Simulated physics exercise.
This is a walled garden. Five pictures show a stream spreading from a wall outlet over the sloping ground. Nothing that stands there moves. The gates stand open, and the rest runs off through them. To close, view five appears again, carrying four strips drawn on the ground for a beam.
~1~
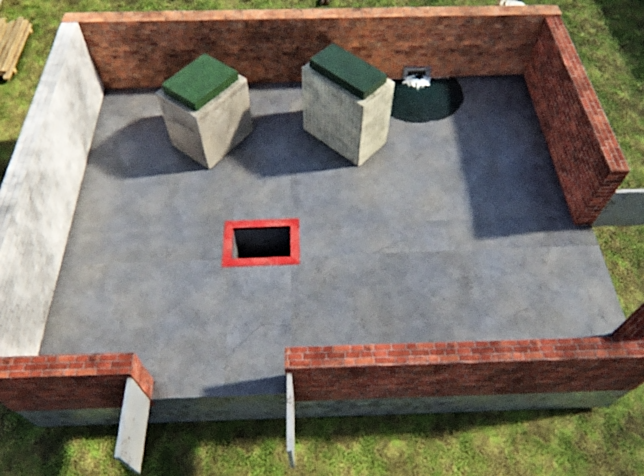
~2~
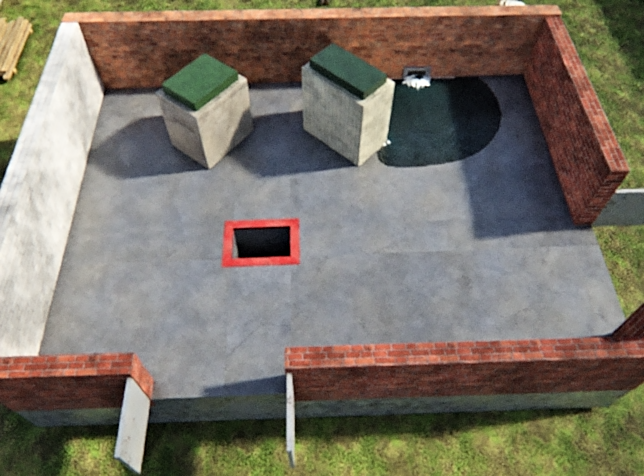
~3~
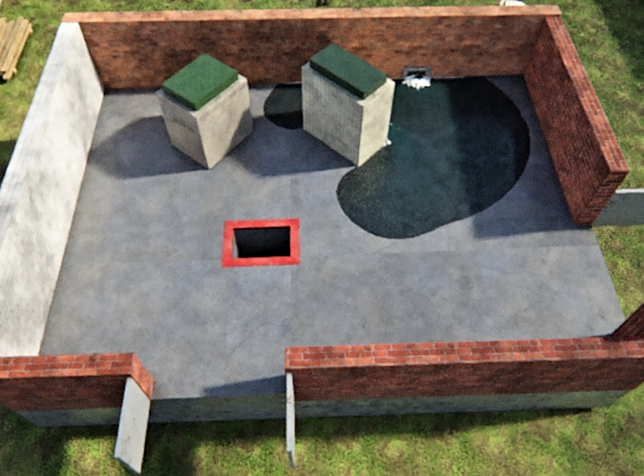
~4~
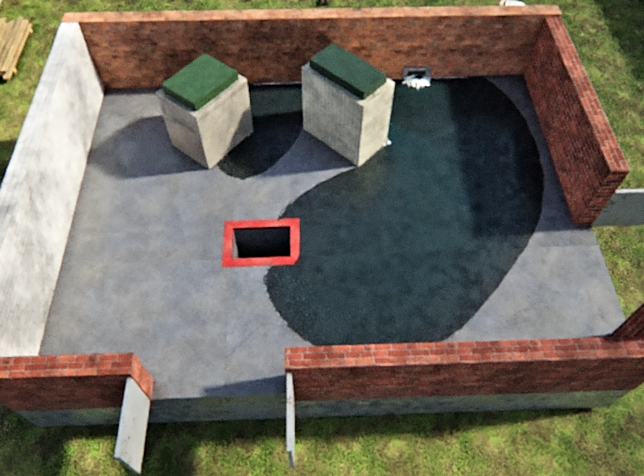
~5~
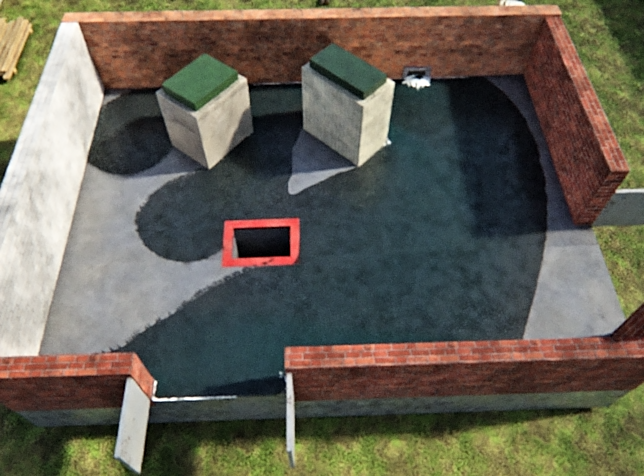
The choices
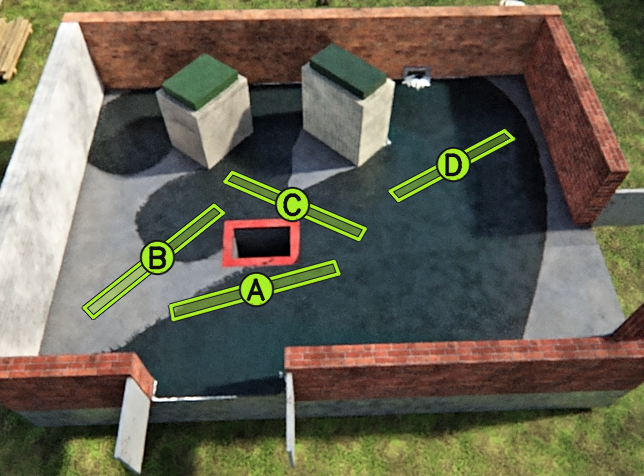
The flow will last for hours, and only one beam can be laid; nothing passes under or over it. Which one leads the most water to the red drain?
D is best.
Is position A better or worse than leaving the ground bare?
Better.
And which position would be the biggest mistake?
That would be C.
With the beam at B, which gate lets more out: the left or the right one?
The left gate.
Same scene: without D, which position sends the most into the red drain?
That is position A.
On the marked copy, A from (172, 312) to (336, 267); B from (88, 312) to (218, 209); C from (228, 177) to (362, 234); D from (394, 195) to (508, 134).
Choosing A, about 13 % of the stream goes into the red drain, about 84 % out by the gates.
Choosing B, about 10 % of the stream goes into the red drain, about 87 % out by the gates.
Choosing C, about 3 % of the stream goes into the red drain, about 94 % out by the gates.
Choosing D, about 34 % of the stream goes into the red drain, about 64 % out by the gates.
